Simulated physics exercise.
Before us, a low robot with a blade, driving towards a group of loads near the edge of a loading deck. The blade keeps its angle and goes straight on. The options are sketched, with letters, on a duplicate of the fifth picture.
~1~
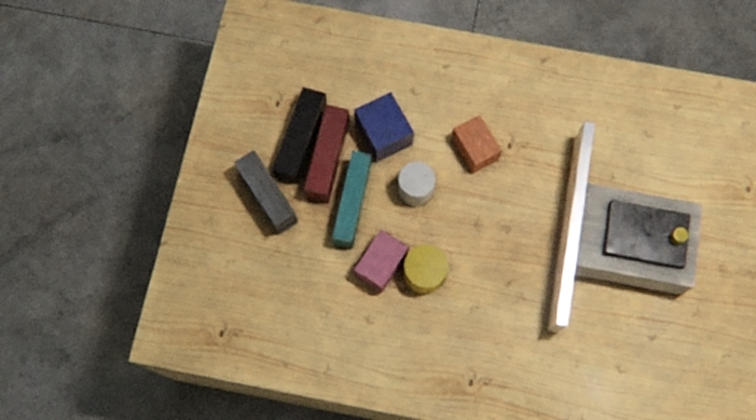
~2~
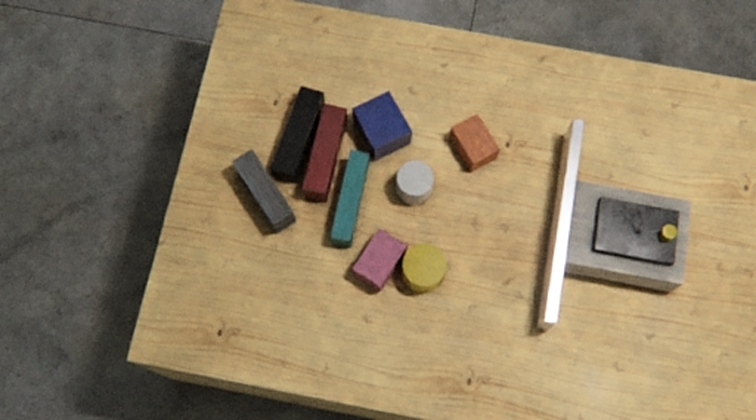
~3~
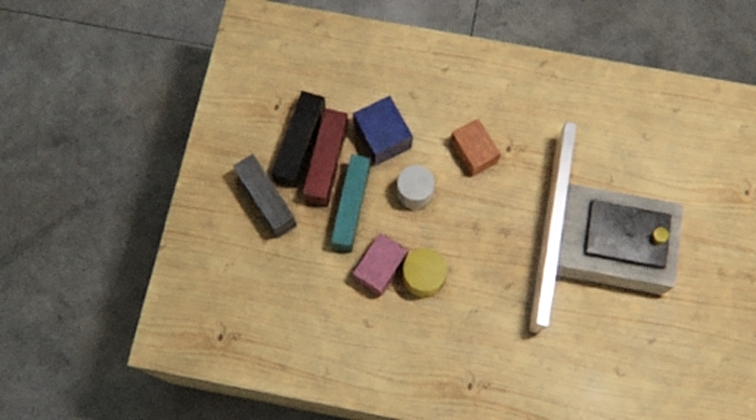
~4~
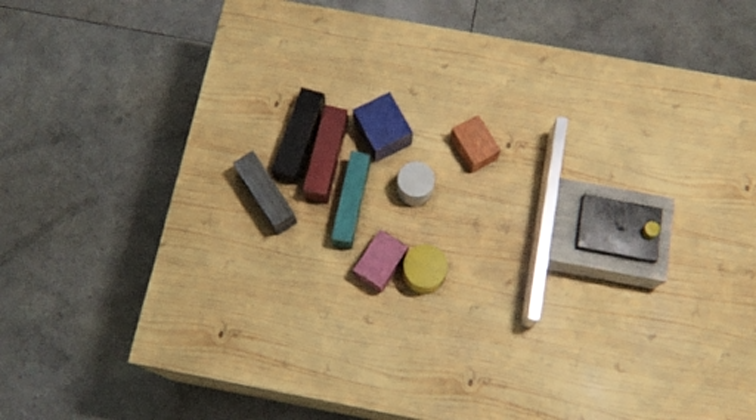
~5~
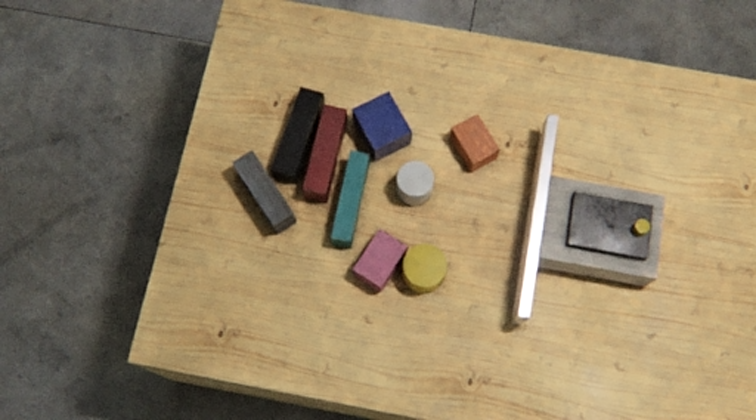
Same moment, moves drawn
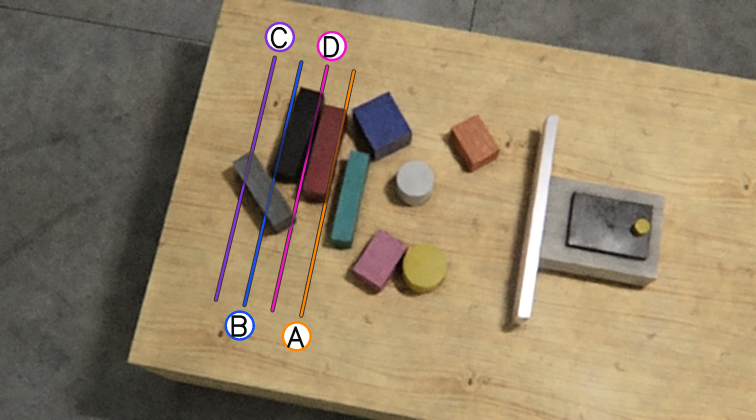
The clip shows a low robot with a long blade sliding slowly left across a wooden deck toward a scattered group of coloured bars, blocks and canisters, which stay where they are, with a gap still separating them from the blade.
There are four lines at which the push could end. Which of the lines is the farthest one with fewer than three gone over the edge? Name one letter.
No third one falls up to B.
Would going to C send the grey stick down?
By then, yes.
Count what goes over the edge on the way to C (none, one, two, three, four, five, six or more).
By then, three.
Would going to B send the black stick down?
Yes.
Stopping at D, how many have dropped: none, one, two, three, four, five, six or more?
In all, none.
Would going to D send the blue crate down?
No.
On the marked copy, A at (329, 189); B at (274, 179); C at (247, 174); D at (301, 184).
Following B. Soon after the start, robot (506, 207); orange crate (433, 129); pink crate (364, 258).
Later, robot (410, 189); grey stick (220, 180); black stick (247, 124).
In the end, robot (337, 176); grey stick over the edge; black stick over the edge; two fallen.
As for the rest, A is within the limit but short; C drops three; D is within the limit but short.
